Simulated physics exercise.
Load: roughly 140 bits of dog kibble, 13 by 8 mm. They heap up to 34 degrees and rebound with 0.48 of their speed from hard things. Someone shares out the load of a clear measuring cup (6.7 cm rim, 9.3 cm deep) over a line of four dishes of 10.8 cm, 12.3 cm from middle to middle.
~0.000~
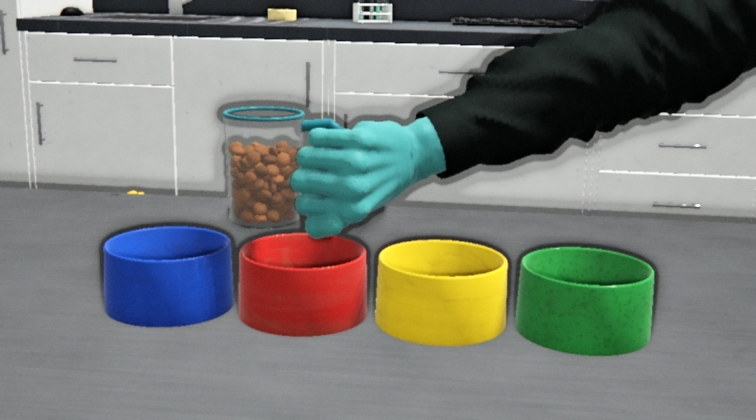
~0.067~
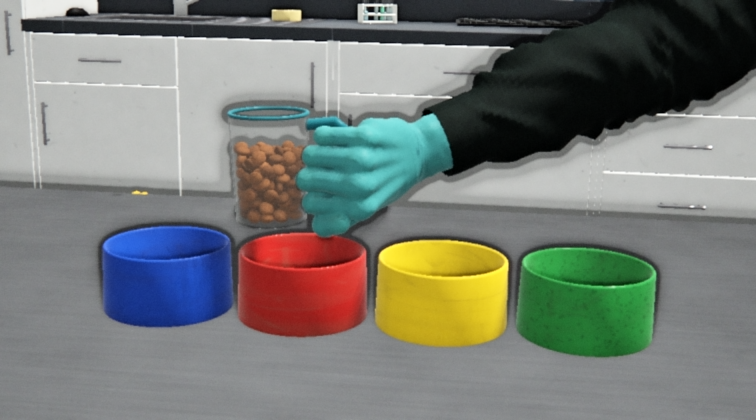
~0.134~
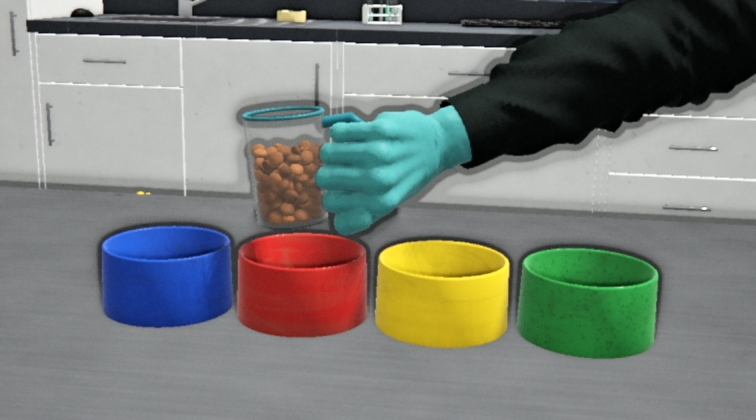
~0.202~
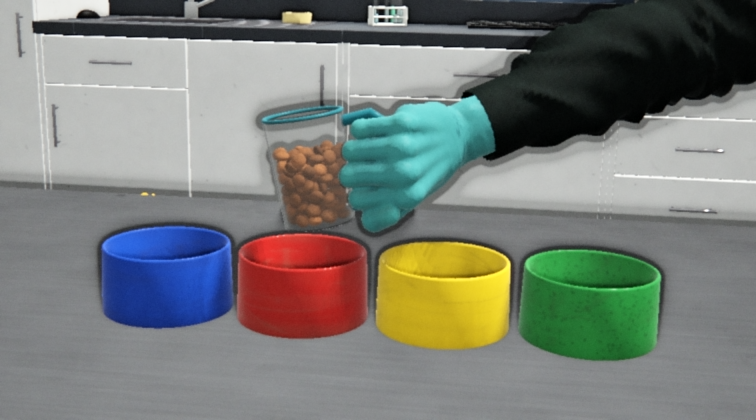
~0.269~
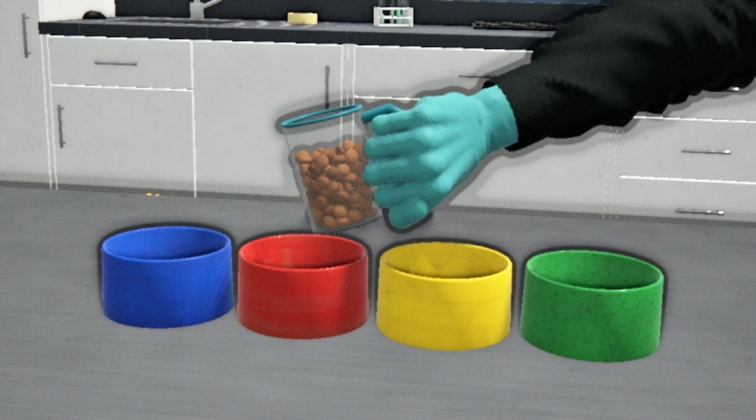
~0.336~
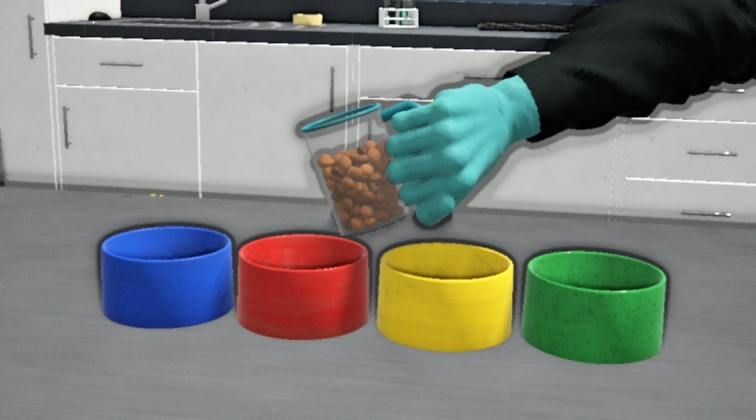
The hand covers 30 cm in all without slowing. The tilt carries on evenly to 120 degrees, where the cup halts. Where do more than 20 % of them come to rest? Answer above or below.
Red below, blue below, green above, yellow below, counter below.
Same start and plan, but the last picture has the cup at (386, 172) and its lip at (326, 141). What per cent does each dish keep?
Red 0, blue 0, green 100, yellow 0.
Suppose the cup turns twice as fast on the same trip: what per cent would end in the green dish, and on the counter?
Then: Green 80; counter 10.
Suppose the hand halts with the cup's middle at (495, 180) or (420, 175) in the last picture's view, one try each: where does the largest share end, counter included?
Most goes to: Yellow; red.
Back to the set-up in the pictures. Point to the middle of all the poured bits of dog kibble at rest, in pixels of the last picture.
Around (573, 315).
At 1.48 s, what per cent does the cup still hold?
Roughly 95 per cent.
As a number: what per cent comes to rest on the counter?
Roughly 0 per cent.
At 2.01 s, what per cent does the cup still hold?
About 25 per cent.
After 1.02 s, tilt 66 degrees; cup holds 100 %.
Then, at 1.48 s, tilt 98 degrees; cup holds 95 %, green 5 %.
After 2.01 s, tilt 120 degrees; cup holds 25 %, green 75 %.
At rest (2.9 s), red 0 %, blue 0 %, green 100 %, yellow 0 %, counter 0 %.
